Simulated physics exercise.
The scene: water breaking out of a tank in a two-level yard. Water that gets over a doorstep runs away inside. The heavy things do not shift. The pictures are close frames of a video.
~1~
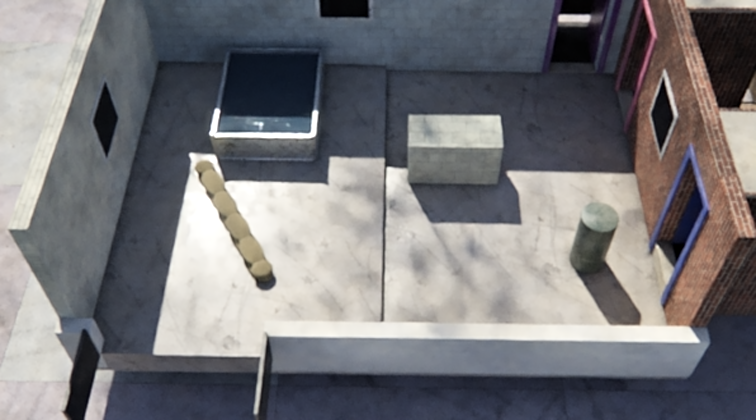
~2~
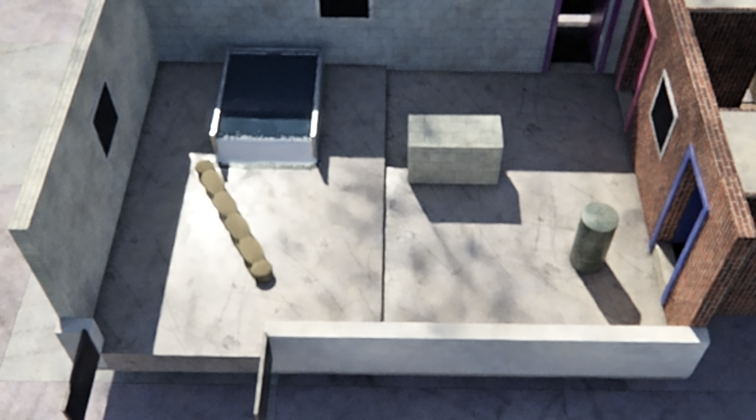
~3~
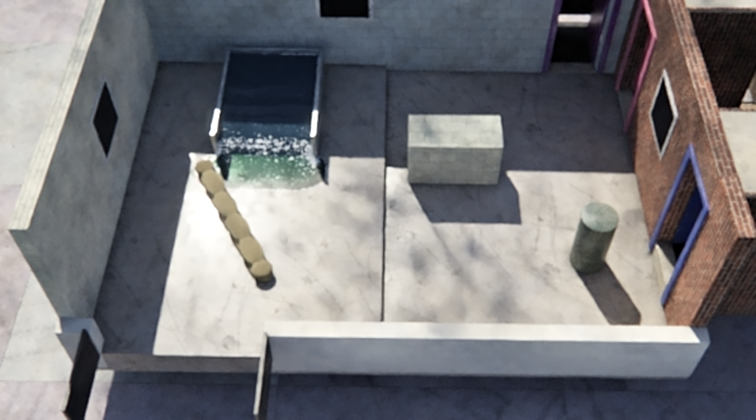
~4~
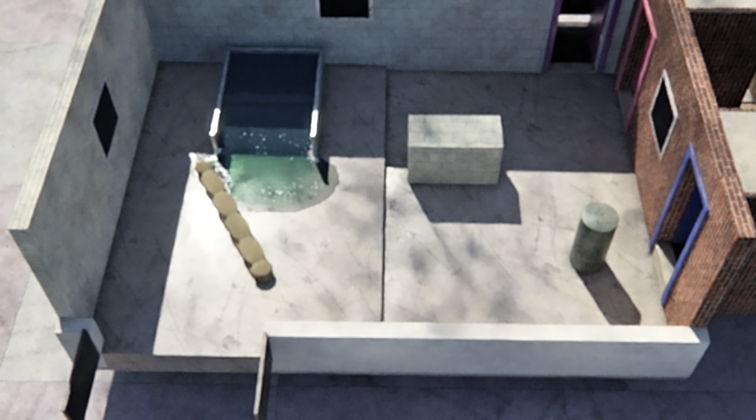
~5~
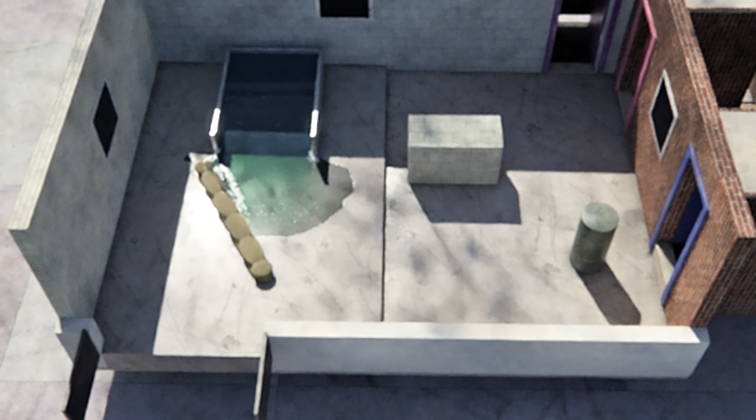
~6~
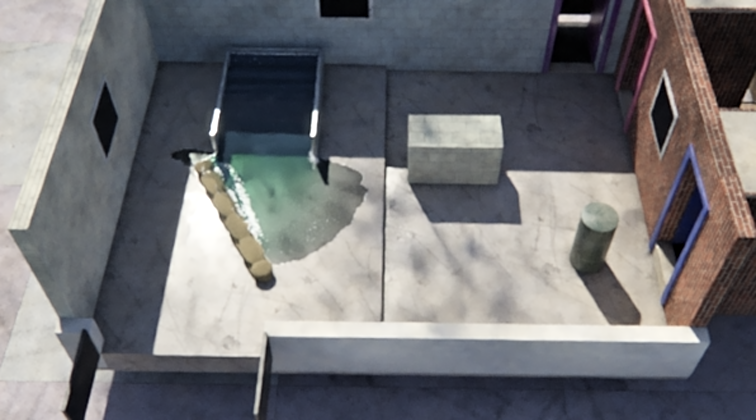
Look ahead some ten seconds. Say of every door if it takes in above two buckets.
The blue door stays under that; the purple door takes more than that; the pink door stays under that.
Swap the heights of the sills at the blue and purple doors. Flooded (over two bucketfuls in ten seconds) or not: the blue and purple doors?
My reading: Blue takes more, purple takes less.
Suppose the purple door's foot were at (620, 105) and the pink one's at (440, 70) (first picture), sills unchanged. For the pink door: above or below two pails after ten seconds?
In short: Pink holds.
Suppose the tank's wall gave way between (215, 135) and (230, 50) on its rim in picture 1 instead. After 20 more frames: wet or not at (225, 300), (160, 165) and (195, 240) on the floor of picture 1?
One after the other: Covered, flooded, flooded.
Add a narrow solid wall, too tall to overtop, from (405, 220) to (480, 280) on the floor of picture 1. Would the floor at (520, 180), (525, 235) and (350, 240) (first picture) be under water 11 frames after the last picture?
In turn: No water, not flooded, flooded.
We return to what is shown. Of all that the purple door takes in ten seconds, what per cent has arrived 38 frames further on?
I make it 0 per cent.
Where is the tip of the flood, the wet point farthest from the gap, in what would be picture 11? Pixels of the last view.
Close to (312, 342).
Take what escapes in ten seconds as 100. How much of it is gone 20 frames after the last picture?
Roughly 5 per cent.
A moment on, water covers 15 % of the floor; the blue door not reached, the purple door not reached, the pink door not reached.
Next, water covers 25 % of the floor; the blue door not reached, the purple door not reached, the pink door not reached.
Then, water covers 35 % of the floor; the blue door not reached, the purple door not reached, the pink door not reached.
Later, water covers 60 % of the floor; the blue door wet at the sill, nothing in, the purple door not reached, the pink door wet at the sill, nothing in.
In the end, water covers 70 % of the floor; the blue door wet at the sill, nothing in, the purple door far over two buckets in, the pink door wet at the sill, nothing in.
